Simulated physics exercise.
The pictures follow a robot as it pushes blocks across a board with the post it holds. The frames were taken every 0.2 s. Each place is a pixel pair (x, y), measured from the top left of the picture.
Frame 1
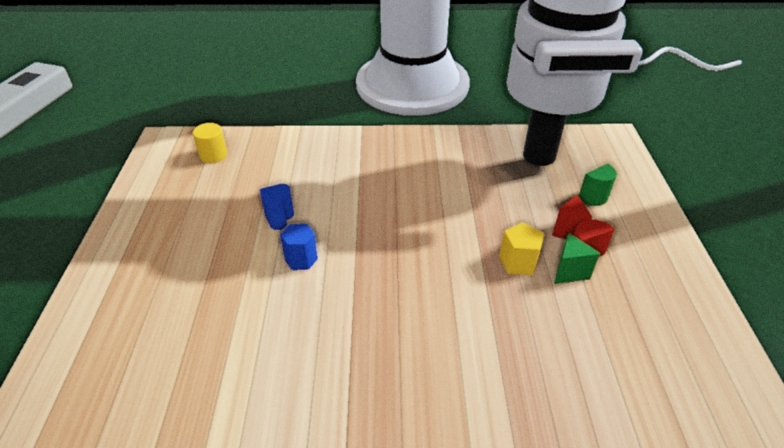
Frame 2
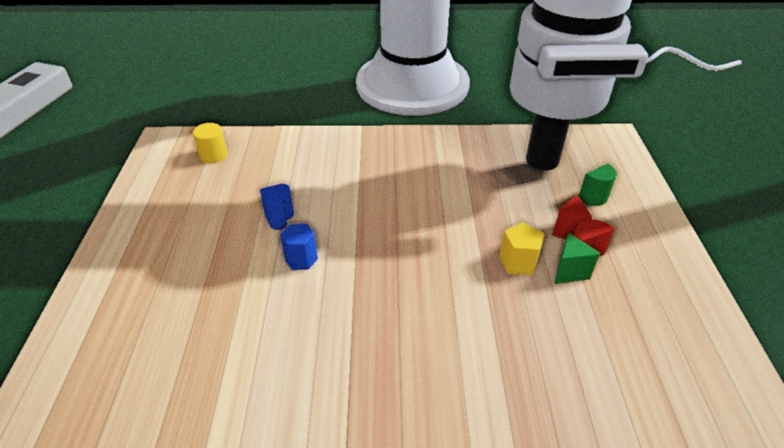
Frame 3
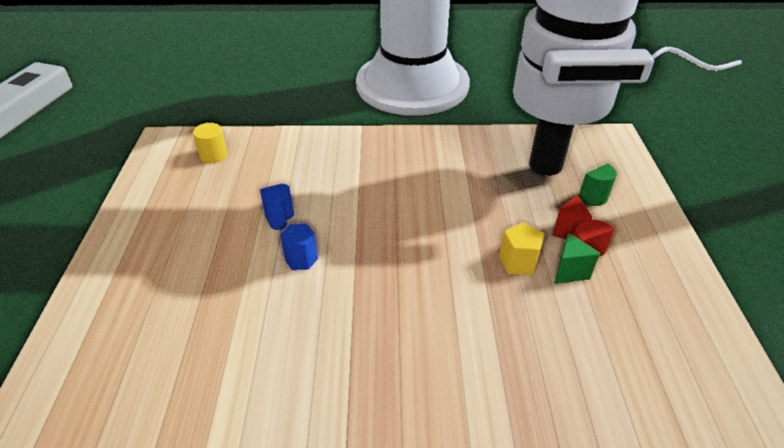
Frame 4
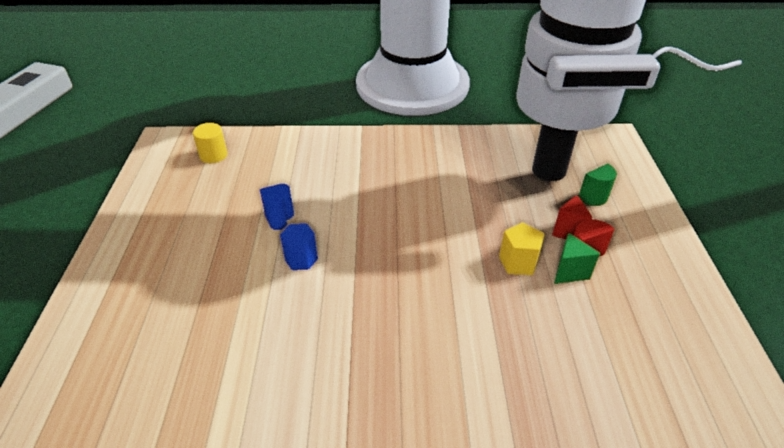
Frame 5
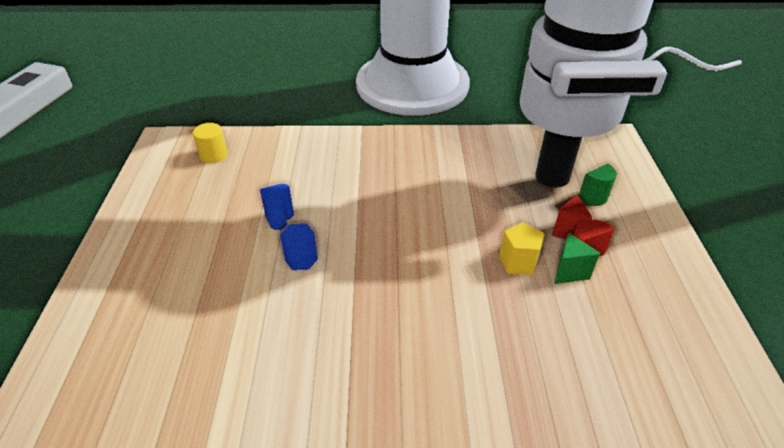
A robot arm's black post moved slightly forward and to the right over a wooden table, nearing a cluster of red, green and yellow blocks, while those and the blocks at left stayed still.
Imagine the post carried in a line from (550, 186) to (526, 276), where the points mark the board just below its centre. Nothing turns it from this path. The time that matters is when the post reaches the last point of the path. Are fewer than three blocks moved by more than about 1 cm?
That would be a yes.
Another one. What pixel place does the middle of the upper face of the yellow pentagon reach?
It comes to (504, 268).
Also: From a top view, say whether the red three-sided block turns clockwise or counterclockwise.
Short answer: Counterclockwise.
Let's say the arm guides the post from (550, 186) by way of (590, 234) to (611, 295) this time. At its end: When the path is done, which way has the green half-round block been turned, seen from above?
From overhead, anticlockwise.
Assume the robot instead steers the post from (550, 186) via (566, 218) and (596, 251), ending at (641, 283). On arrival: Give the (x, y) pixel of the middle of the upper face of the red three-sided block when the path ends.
About (655, 282).
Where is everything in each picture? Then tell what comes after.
In the first picture, post's lower end at (539, 156); yellow pentagon at (525, 236); red three-sided block at (576, 207); green three-sided block at (577, 248).
In the second picture, post at (542, 161); blocks still.
In the third picture, post at (546, 166); blocks still.
In the fourth picture, post at (549, 171); blocks still.
In the fifth picture, post at (552, 177); yellow pentagon at (525, 236); red three-sided block at (576, 207); green three-sided block at (577, 248).
On the path given first. One third of the way, post at (545, 205); nothing pushed yet.
Two thirds of the way, post at (537, 235); yellow pentagon at (523, 239); red three-sided block at (578, 210), turned 20° anticlockwise.
At the end, post at (529, 267); yellow pentagon at (504, 268), turned 25° clockwise; red three-sided block at (578, 210), turned 20° anticlockwise; green three-sided block still.
